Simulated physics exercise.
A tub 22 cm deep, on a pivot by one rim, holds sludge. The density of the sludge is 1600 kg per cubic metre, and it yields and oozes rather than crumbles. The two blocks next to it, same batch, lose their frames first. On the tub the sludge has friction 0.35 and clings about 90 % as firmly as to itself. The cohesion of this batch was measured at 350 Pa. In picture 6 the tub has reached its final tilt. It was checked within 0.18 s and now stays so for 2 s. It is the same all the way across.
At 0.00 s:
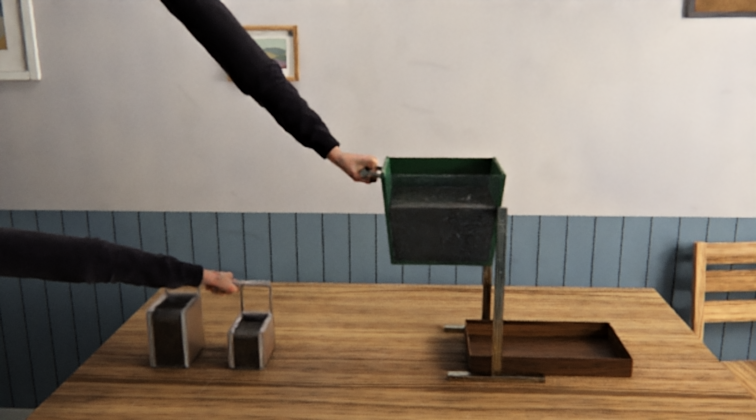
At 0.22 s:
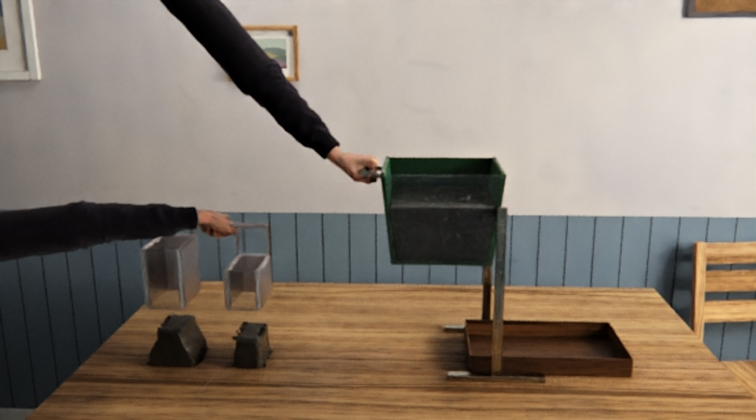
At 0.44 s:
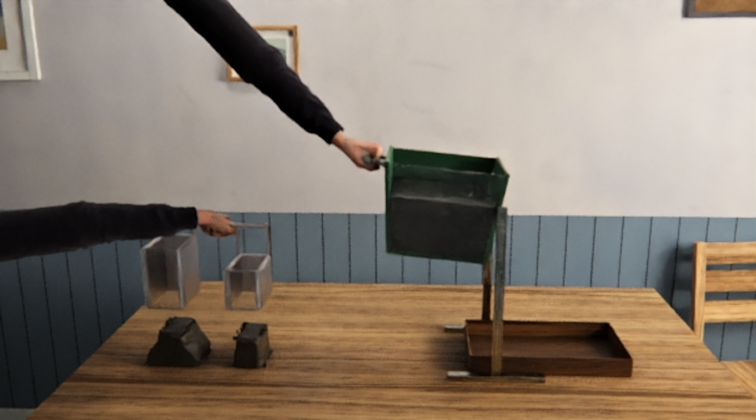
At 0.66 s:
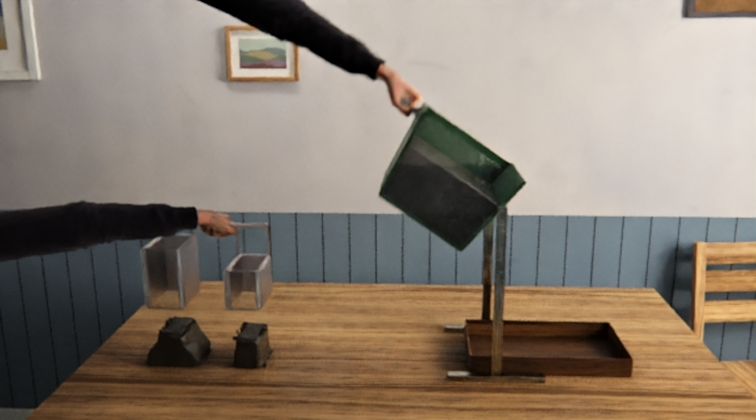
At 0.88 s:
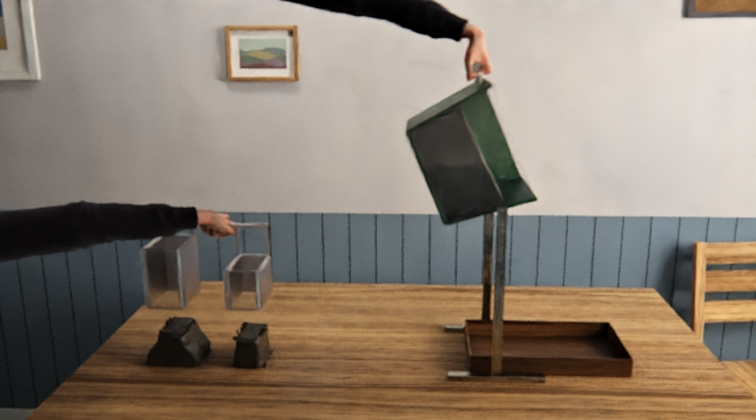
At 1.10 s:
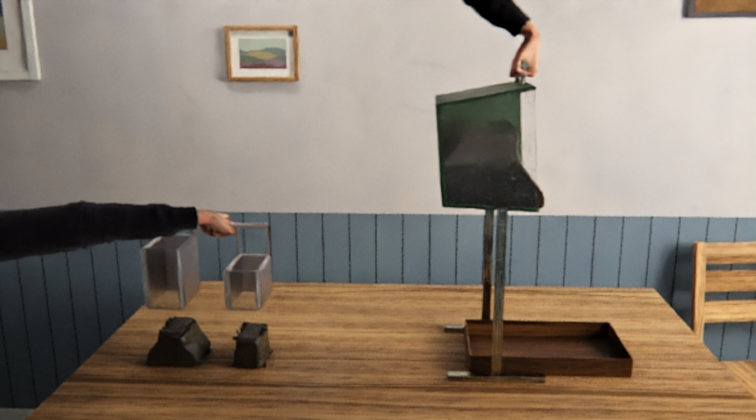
At a wooden table in a blue-panelled room, a hand on the left lifts clear box-shaped moulds off two dark lumps, and the larger one slumps. Another hand then raises the left side of a green tub of dark sludge, swinging it rightward until it is nearly on its side.
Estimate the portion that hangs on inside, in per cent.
Close to 44 per cent.
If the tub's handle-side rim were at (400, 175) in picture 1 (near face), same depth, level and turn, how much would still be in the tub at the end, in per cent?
In that case some 55 per cent.
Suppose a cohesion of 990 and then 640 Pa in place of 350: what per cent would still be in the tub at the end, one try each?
In turn about 100 %, 60 %.
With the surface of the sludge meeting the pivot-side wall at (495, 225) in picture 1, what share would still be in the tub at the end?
It would be near 65 %.
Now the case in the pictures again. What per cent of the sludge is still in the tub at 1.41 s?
Some 50 per cent.
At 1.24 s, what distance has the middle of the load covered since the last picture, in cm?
About 7 cm.
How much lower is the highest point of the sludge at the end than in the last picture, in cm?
Roughly 10 cm.
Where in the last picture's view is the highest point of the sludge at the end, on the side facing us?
Around (469, 173).
By 1.24 s, the tub is at 86 degrees and holds 72 %.
By 1.41 s, the tub is at 86 degrees and holds 50 %.
By 1.58 s, the tub is at 86 degrees and holds 44 %.
By 1.75 s, the tub is at 86 degrees and holds 44 %.
By 3.10 s, at the end, the tub is at 86 degrees and holds 44 %.
